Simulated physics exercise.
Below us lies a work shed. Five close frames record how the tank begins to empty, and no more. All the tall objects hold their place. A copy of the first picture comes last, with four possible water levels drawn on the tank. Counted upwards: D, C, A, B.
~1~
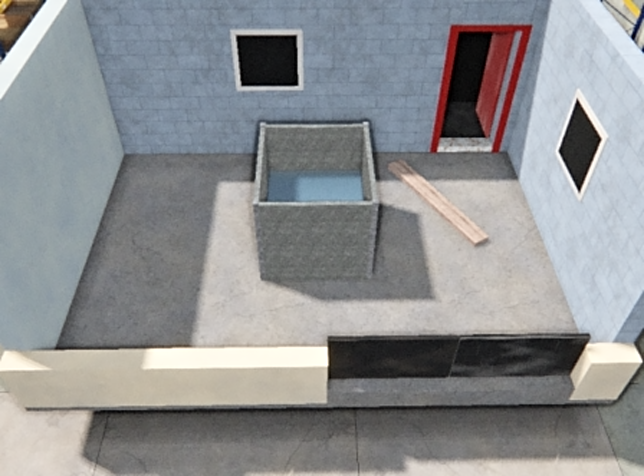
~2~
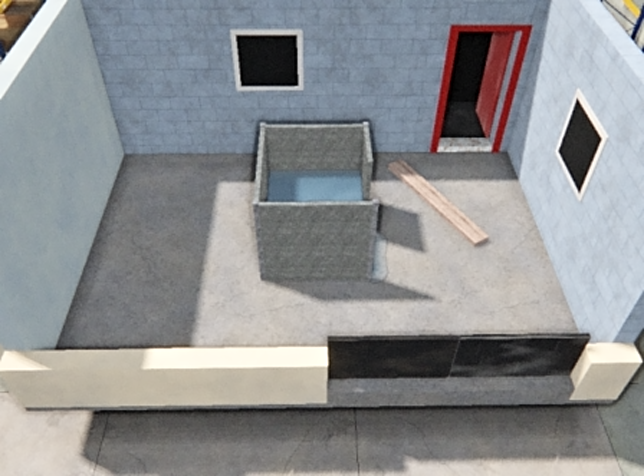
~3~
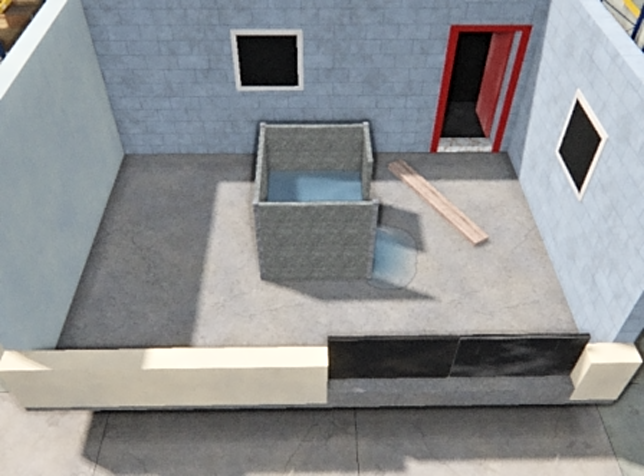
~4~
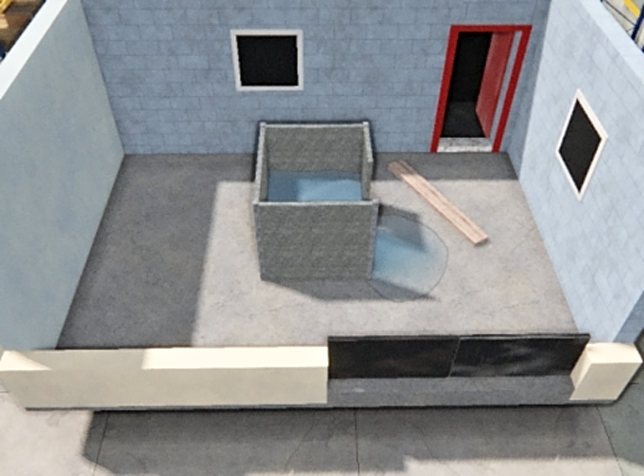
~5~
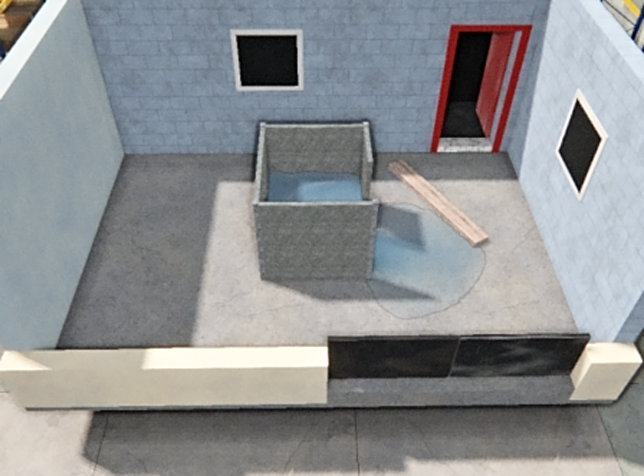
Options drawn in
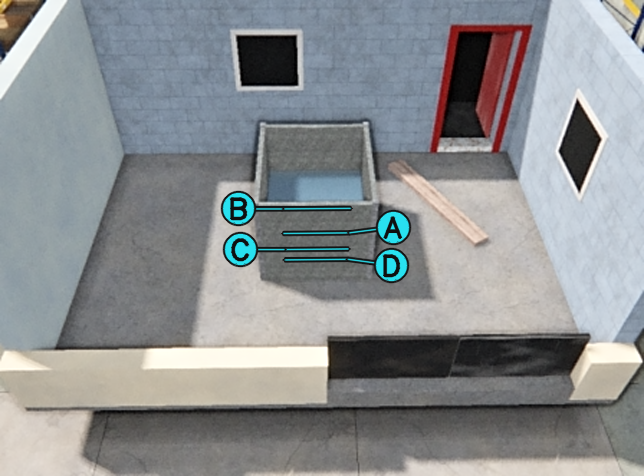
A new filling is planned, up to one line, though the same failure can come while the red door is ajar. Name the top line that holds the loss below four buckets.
The limit is C.
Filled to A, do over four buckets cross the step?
Yes, it does.
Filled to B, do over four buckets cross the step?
Yes, that goes wrong.
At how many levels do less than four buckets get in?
Two of them.
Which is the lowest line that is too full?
That would be A.
On the marked copy, A at (316, 233); B at (316, 208); C at (316, 249); D at (316, 259); from the bottom up D, C, A, B.
With A, about 12 bucketfuls get in.
With B, dozens of bucketfuls pour in.
With C, a bucket or two gets in.
With D, nothing gets over.
